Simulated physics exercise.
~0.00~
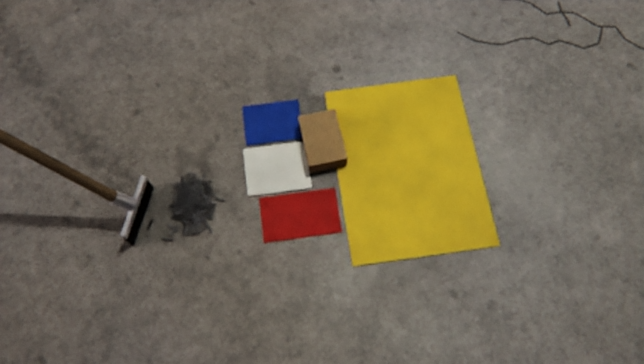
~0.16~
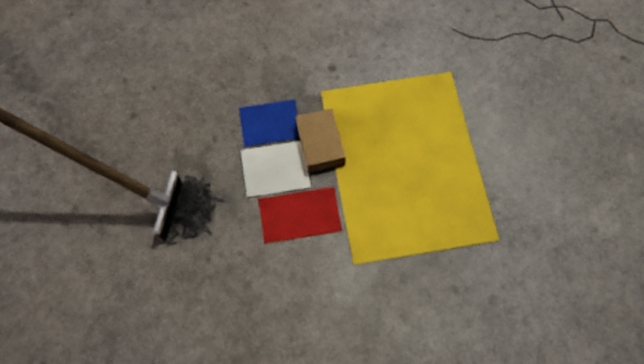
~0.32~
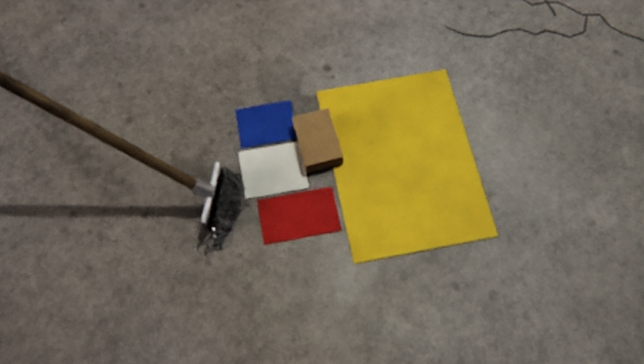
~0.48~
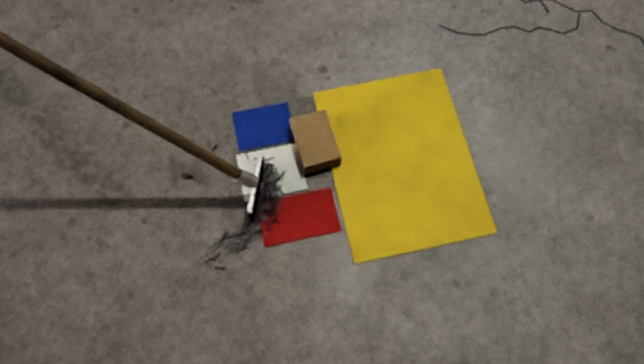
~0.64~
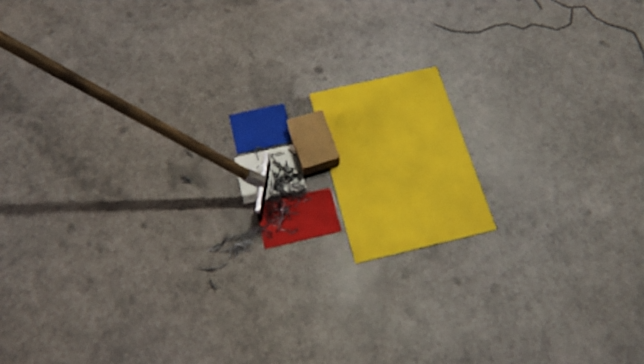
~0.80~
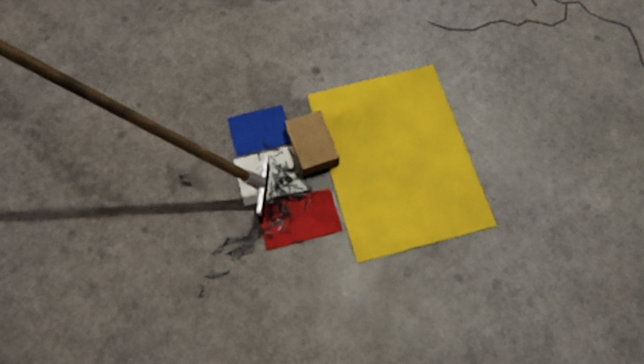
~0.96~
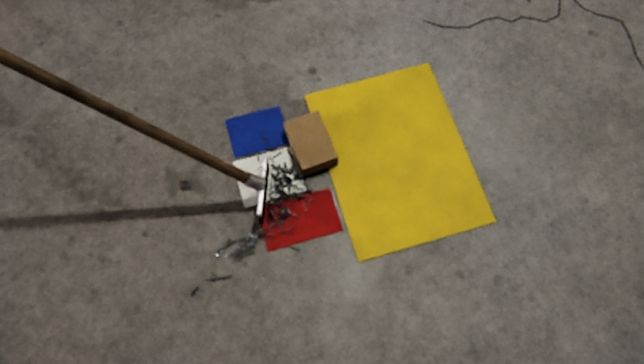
A rough grey concrete floor with a thin crack at the upper right is seen from above, the view drifting slightly sideways. A large yellow sheet lies right of centre, with smaller blue, white and red sheets stacked down its left side and a brown block among them. From the left, a wooden-handled squeegee moves right into a dark heap of small screws. It pushes them across bare floor onto the white and red sheets, then stops. The screws end scattered over both sheets, with others left on the concrete, while blue and yellow stay clear.
